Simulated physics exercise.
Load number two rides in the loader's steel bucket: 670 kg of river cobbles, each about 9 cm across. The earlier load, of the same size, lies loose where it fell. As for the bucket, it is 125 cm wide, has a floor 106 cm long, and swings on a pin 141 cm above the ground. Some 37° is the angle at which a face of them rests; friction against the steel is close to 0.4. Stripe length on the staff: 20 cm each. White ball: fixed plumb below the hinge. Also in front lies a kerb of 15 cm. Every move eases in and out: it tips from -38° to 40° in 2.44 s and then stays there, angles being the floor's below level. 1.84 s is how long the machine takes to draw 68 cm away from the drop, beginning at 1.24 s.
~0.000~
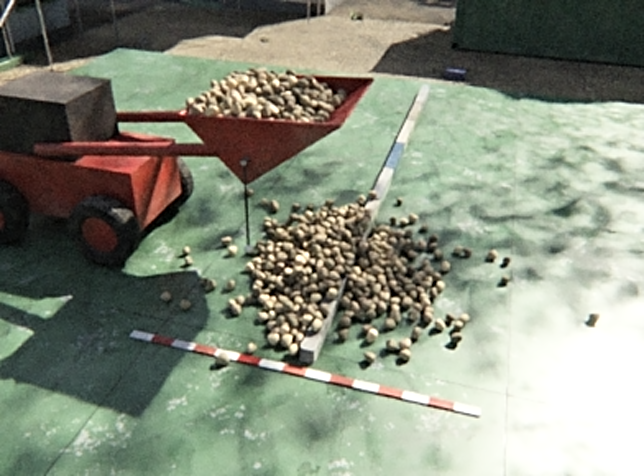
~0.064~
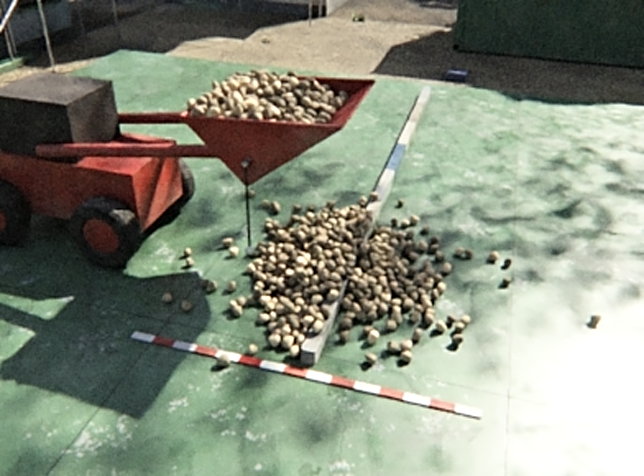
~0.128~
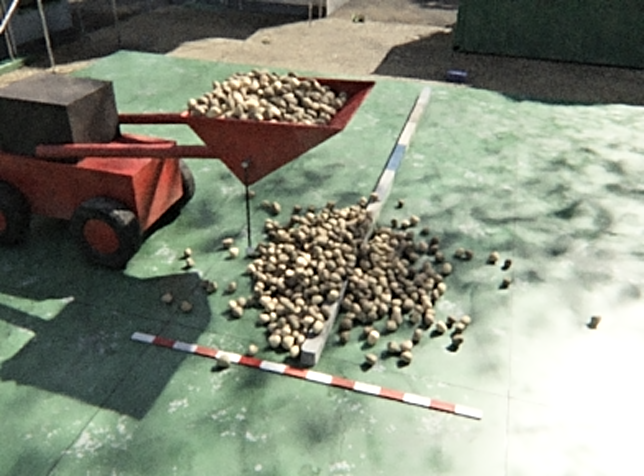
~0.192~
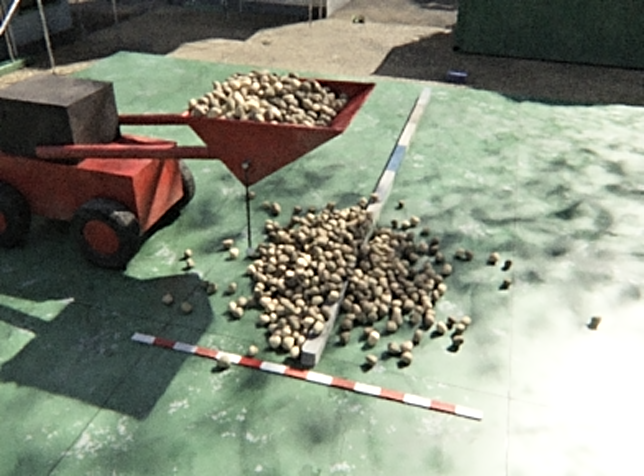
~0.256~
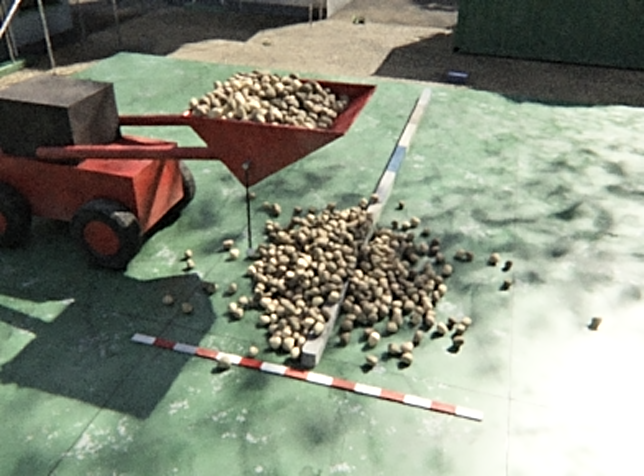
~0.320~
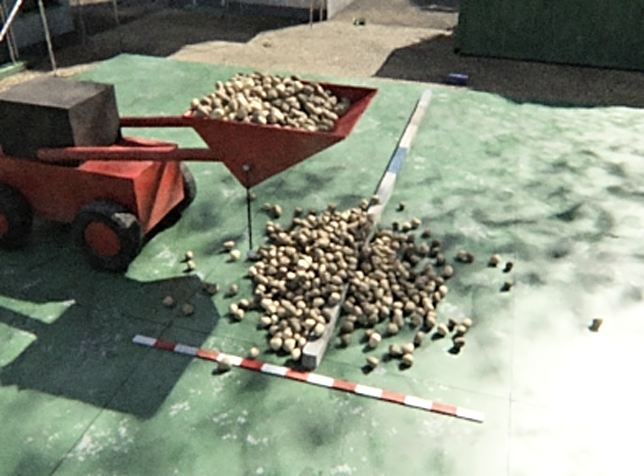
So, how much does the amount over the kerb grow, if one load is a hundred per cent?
It grows by around 42 per cent.
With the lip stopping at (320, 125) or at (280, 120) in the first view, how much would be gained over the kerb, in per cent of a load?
First place: Roughly 25 %; second place: Roughly 0 %.
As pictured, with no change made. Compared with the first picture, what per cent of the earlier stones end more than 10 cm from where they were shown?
20 %.
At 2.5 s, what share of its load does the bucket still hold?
About 10 per cent is held.
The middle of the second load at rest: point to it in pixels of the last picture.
Roughly at pixel (336, 260).
After 1.8 s the floor is at 28°; in per cent of one load, 83 in the bucket, 89 on this side of the kerb, 29 over the kerb; the foremost stones are at (496, 296).
After 2.5 s the floor is at 40°; in per cent of one load, 8 in the bucket, 130 on this side of the kerb, 63 over the kerb; the foremost stones are at (497, 294).
After 3.5 s the floor is at 40°; in per cent of one load, 0 in the bucket, 133 on this side of the kerb, 68 over the kerb; the foremost stones are at (513, 286).
After 6.3 s the floor is at 40°; in per cent of one load, 0 in the bucket, 133 on this side of the kerb, 68 over the kerb; the foremost stones are at (513, 286). Net gain over the kerb, 42.
